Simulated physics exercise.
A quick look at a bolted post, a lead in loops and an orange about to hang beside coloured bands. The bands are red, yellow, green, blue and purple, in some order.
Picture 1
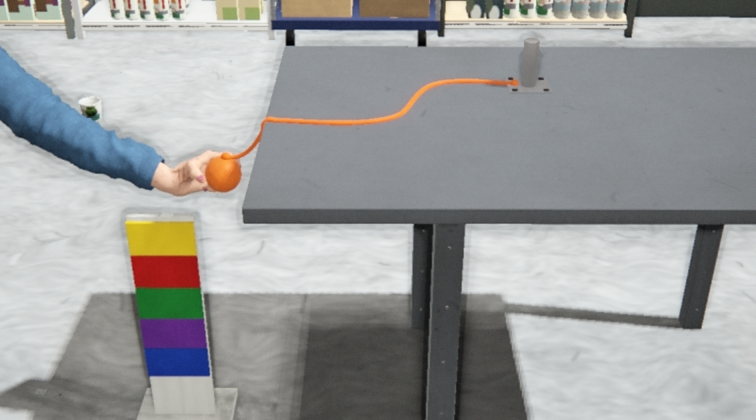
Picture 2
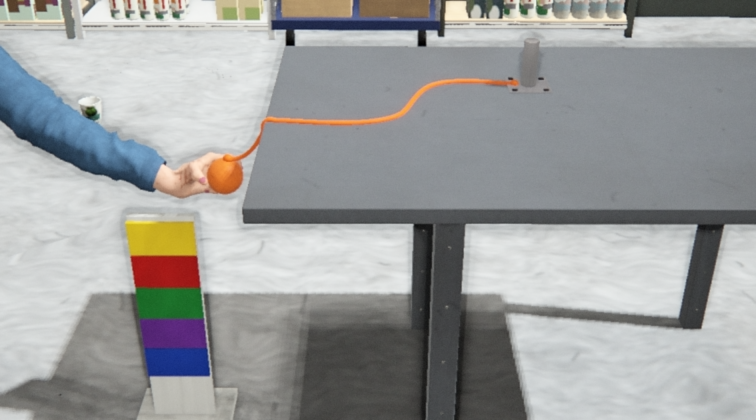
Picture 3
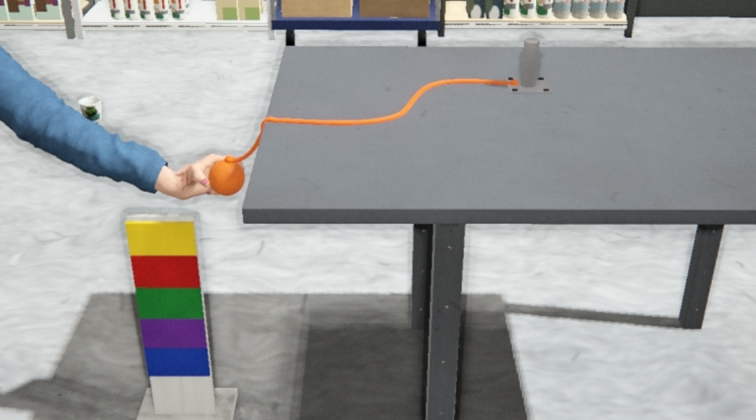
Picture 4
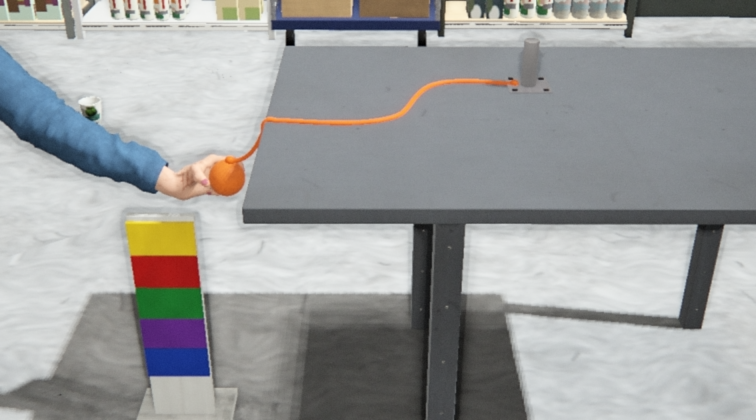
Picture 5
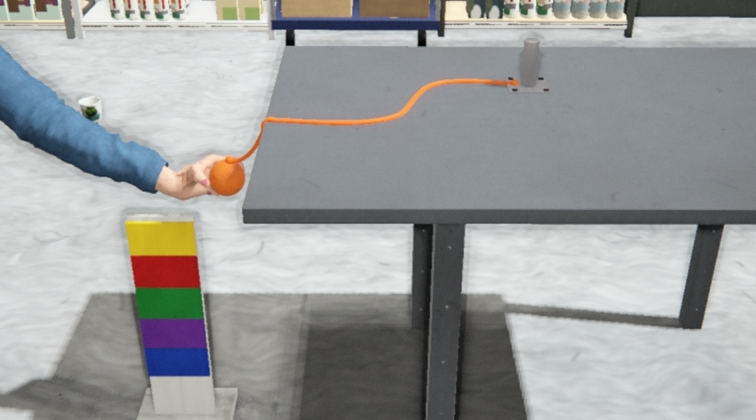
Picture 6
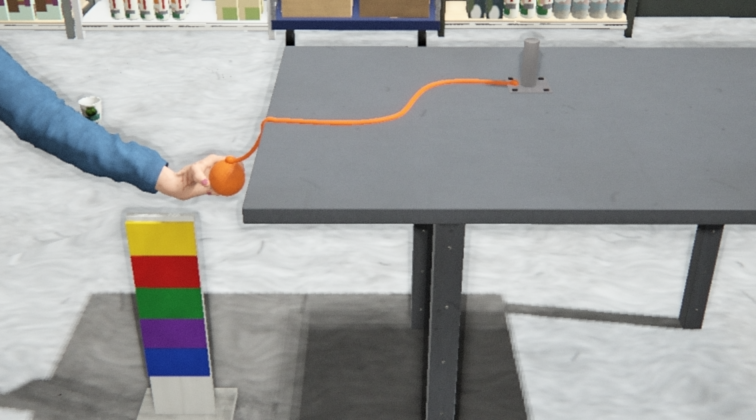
An arm in a blue sleeve reaches in from the left beside a dark grey table in a bright room with stocked shelves behind, seen from slightly above. The hand holds an orange ball at the table's left edge, its orange cord winding across the top to a grey cylinder, above an upright board banded yellow, red, green, purple and blue. The hand and ball shift very slightly, then stay still, while the cord, table and camera show no clear movement.
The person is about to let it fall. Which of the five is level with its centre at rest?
Its middle rests at the yellow band.
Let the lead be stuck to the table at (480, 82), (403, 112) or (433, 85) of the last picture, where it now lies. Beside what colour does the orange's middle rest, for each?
Taking them in turn: Yellow; higher than all five; yellow.
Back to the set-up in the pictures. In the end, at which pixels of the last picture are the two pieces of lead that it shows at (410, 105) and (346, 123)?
At (380, 101), then (297, 112).
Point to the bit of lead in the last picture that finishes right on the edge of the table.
That spot is around (313, 123).
Soon after, orange near (272, 228); level with yellow.
After that, orange near (270, 234); level with yellow.
In the end, orange near (273, 235); level with yellow. The yellow one.
